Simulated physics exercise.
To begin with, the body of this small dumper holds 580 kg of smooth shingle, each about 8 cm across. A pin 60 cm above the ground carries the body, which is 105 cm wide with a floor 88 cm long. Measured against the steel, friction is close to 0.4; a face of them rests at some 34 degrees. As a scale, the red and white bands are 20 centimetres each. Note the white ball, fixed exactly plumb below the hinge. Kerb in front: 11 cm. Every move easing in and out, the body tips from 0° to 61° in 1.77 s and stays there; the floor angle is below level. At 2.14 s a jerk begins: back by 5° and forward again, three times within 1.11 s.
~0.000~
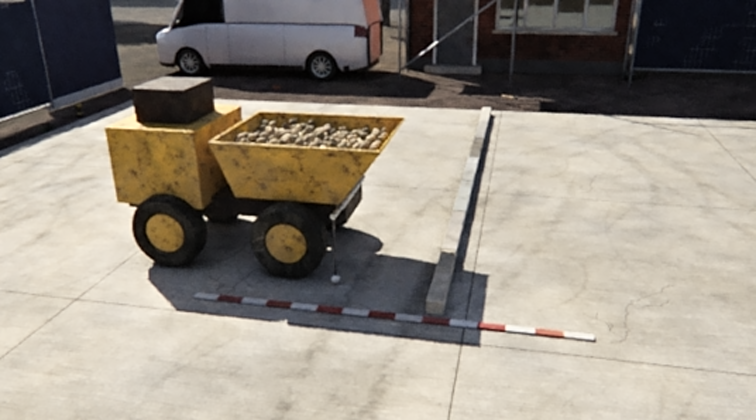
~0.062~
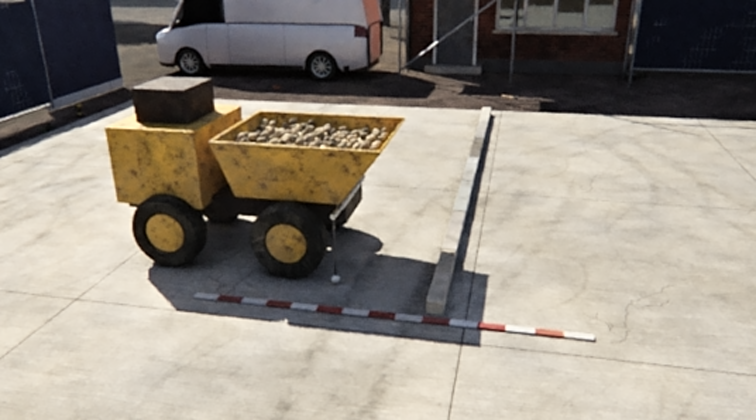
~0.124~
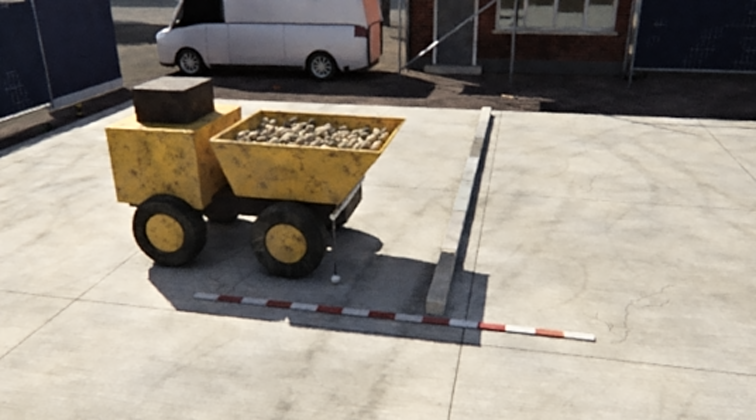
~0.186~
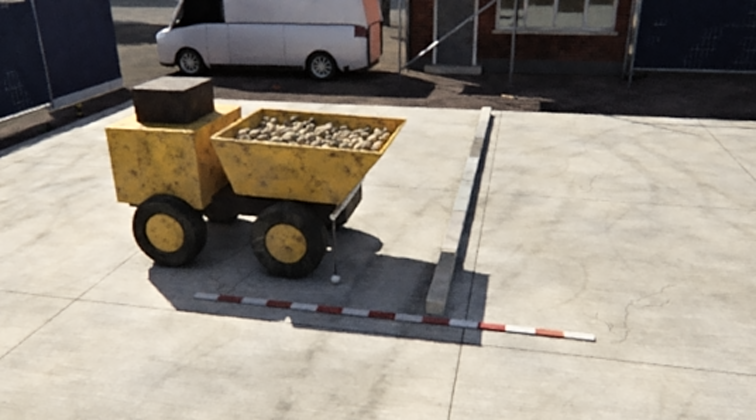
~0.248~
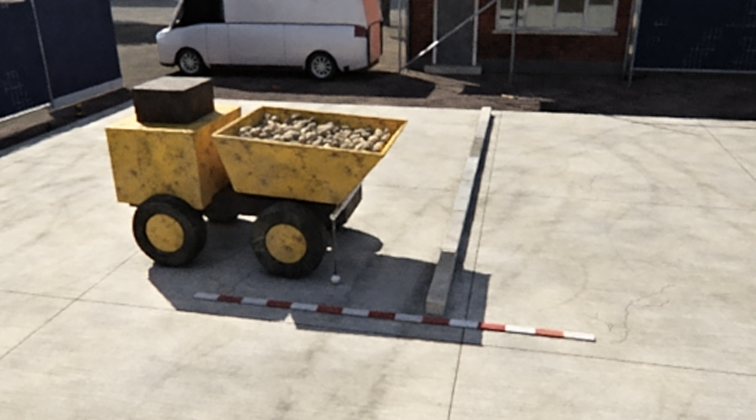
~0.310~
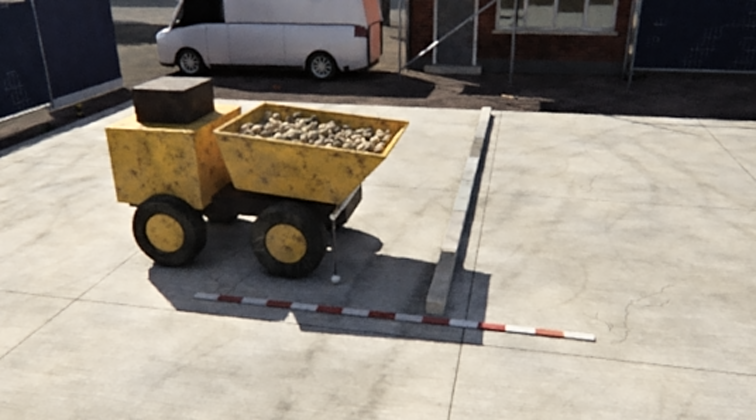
A small yellow dumper loaded with smooth stones stood on pale concrete behind a low kerb and a red and white striped strip, while its open body slowly tilted a little forward to the right.
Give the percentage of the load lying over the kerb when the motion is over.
Close to 60 in a hundred.
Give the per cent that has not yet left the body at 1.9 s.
I'd say it's holding near 80 per cent.
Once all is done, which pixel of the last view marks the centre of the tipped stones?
Their centre sits close to (467, 254).
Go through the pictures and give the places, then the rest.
In the first picture, lip at (380, 153), floor tilted 0°, highest stones at (299, 130).
In the second picture, the body is at 0°, its lip at (380, 153); the top of the load is at (299, 130); the stones move at 0.1 m/s on average.
In the third picture, the body is at 1°, its lip at (381, 154); the top of the load is at (300, 130); the stones move at 0.1 m/s on average.
In the fourth picture, lip at (382, 155), floor tilted 2°, highest stones at (300, 129); the stones move at 0.2 m/s on average.
In the fifth picture, the body is at 3°, its lip at (383, 156); the top of the load is at (294, 126); the stones move at 0.2 m/s on average.
In the sixth picture, the body is at 5°, its lip at (385, 158); the top of the load is at (283, 124); the stones move at 0.3 m/s on average.
After 1.3 s the floor is at 52°; 100 % in the body; the foremost stones are at (412, 190).
After 1.9 s the floor is at 61°; 82 % in the body, 10 % on this side of the kerb, 8 % over the kerb; the foremost stones are at (484, 266).
After 3.7 s the floor is at 61°; 21 % in the body, 23 % on this side of the kerb, 57 % over the kerb; the foremost stones are at (653, 280).
After 6.3 s the floor is at 61°; 0 % in the body, 41 % on this side of the kerb, 59 % over the kerb; the foremost stones are at (653, 280).
